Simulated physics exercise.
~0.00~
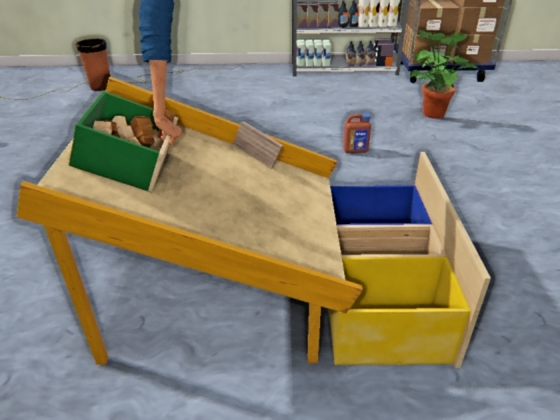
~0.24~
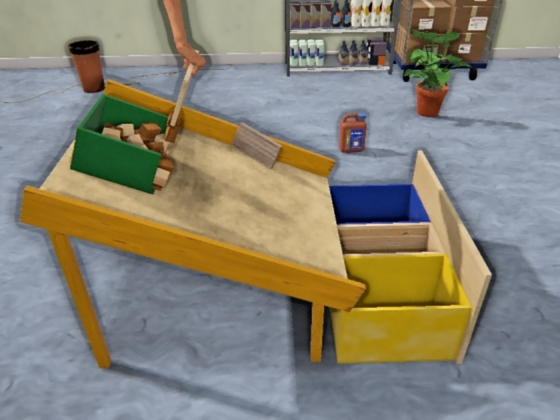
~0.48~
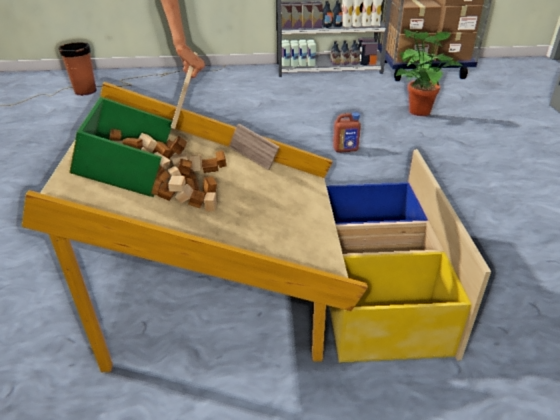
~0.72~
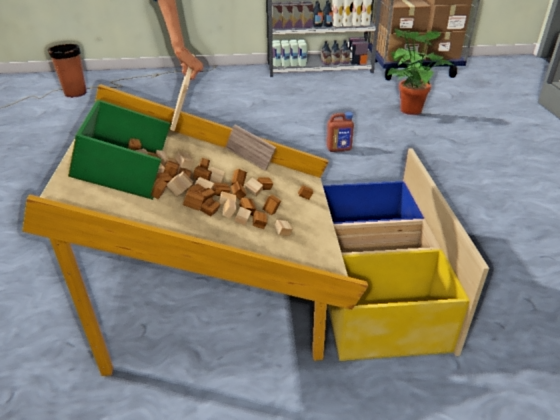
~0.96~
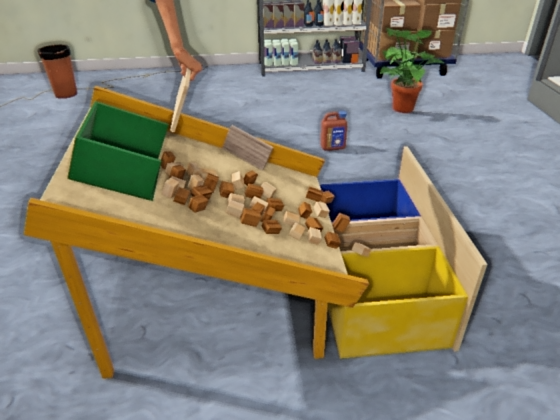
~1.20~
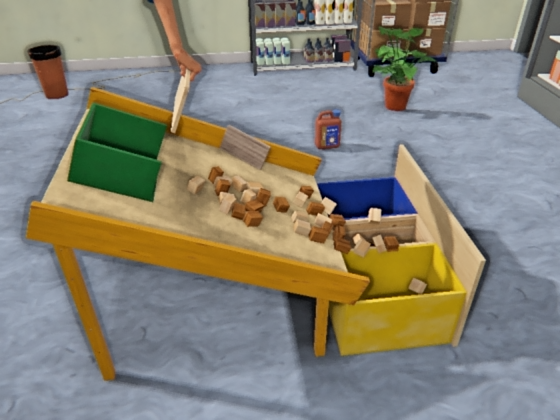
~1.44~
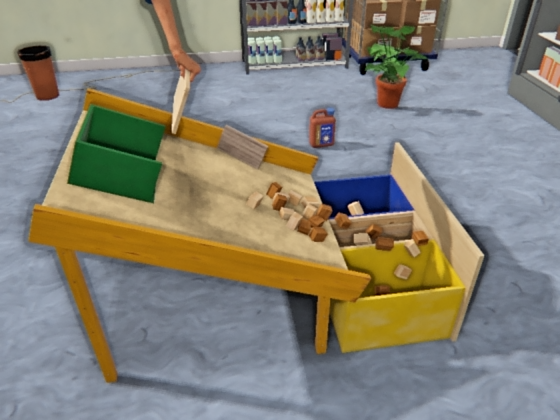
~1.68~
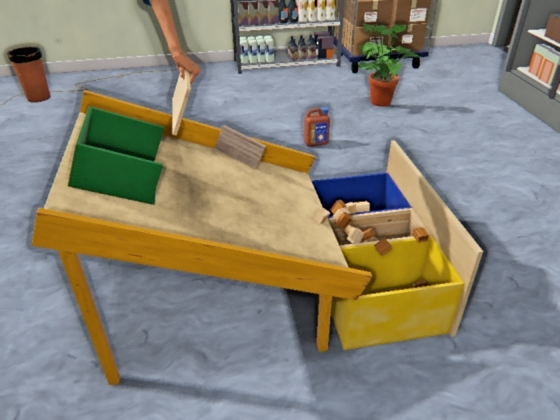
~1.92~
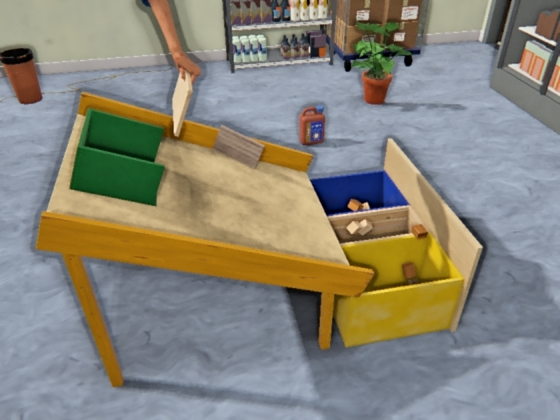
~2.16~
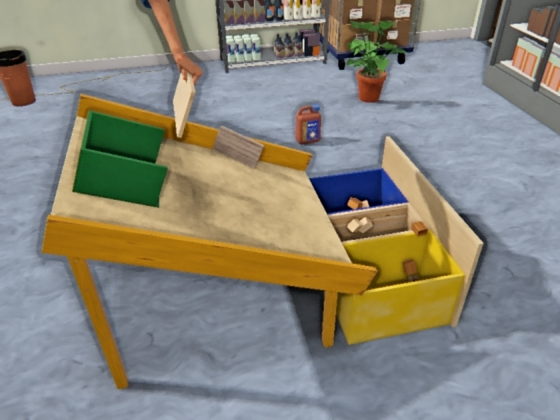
A sloping wooden table with orange-yellow edges stands on a grey-blue floor, seen from above as the view drifts slightly sideways. A green bin full of brown and tan wooden blocks sits at its upper left, while a blue tote, a wooden one and a yellow tub wait at the lower right, before shelves and a potted plant. A hand lifts a gate from the bin and holds it clear. The blocks spill out, tumble down past an angled board and drop off the edge into the containers. The slope ends bare, the green bin empty, with a few blocks visible in the containers.
